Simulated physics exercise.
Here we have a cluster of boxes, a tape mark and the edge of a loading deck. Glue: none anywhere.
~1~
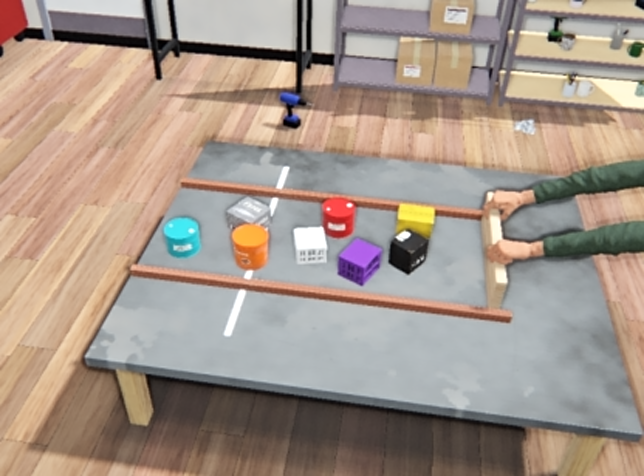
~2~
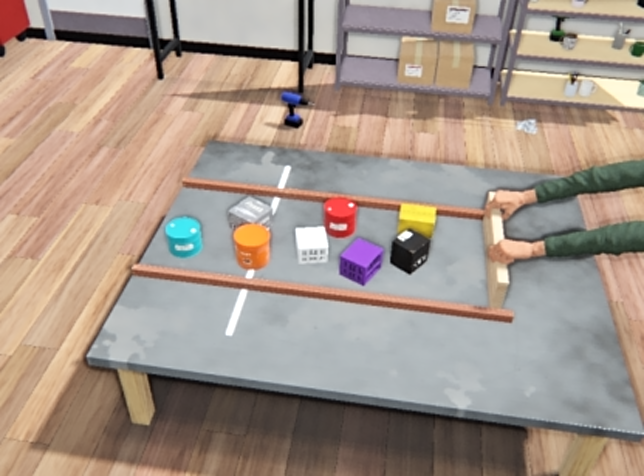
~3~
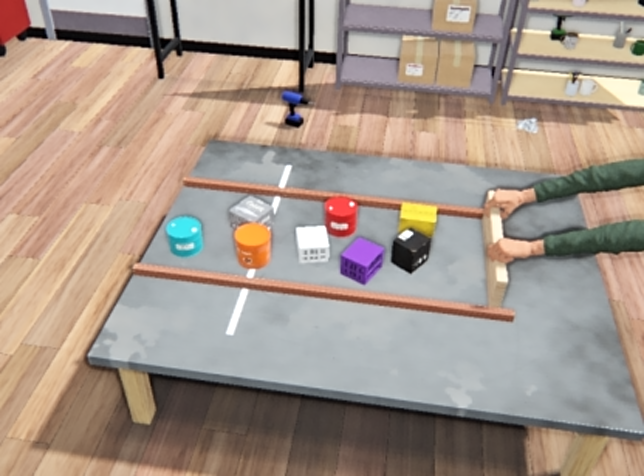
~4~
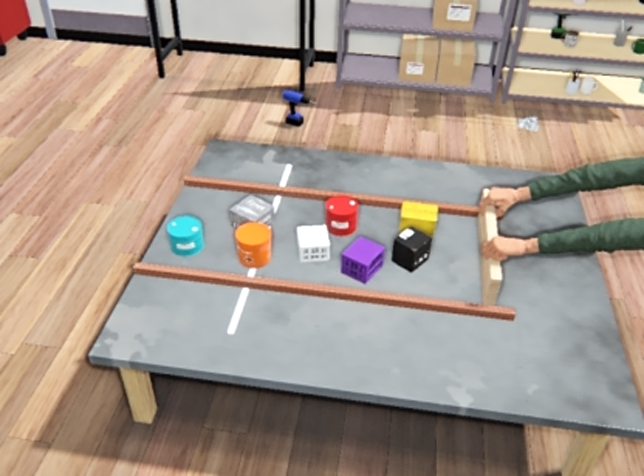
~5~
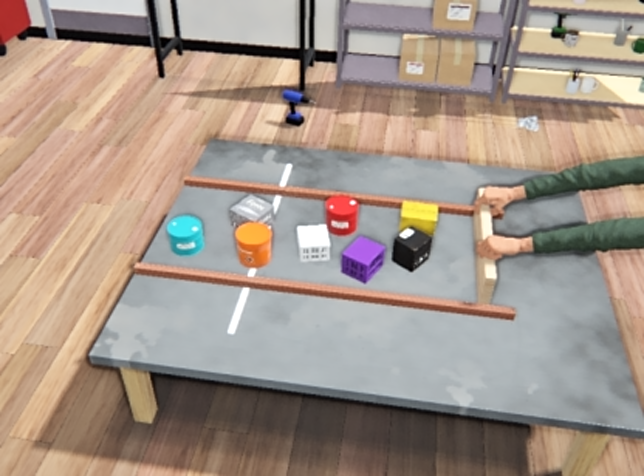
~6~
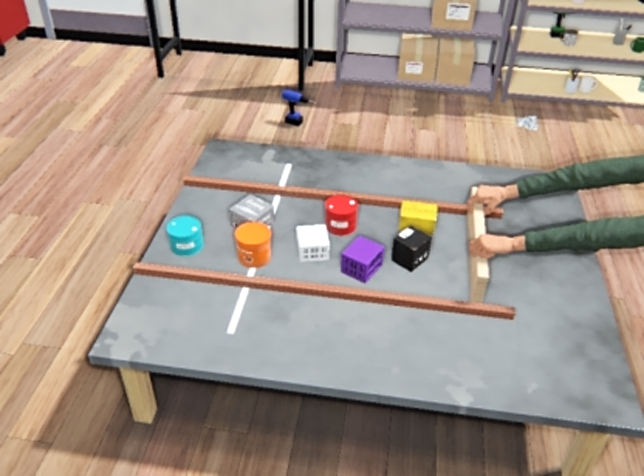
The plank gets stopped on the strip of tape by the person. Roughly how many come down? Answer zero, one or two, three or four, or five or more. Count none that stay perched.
Zero.
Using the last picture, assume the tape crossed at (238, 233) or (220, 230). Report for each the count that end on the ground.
Counts per try: 0; 2.
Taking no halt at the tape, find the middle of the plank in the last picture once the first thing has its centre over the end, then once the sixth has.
At (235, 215) for the first, at (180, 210) for the sixth.
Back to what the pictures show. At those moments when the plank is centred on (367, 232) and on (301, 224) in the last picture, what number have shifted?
The count reaches 4 first and 7 second.
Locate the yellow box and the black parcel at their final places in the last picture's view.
The yellow box comes to rest at (257, 201), and the black parcel comes to rest at (249, 230).
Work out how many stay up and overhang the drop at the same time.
The total here is 0.
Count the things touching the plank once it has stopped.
3 in contact.
Early on, none off yet; turquoise canister at rest near (185, 236); grey box at rest near (252, 216); orange pail at rest near (254, 246).
A while later, none off yet; turquoise canister at rest near (185, 236); grey box moving near (249, 216); orange pail at rest near (254, 246).
Finally, the number that fall off is zero.
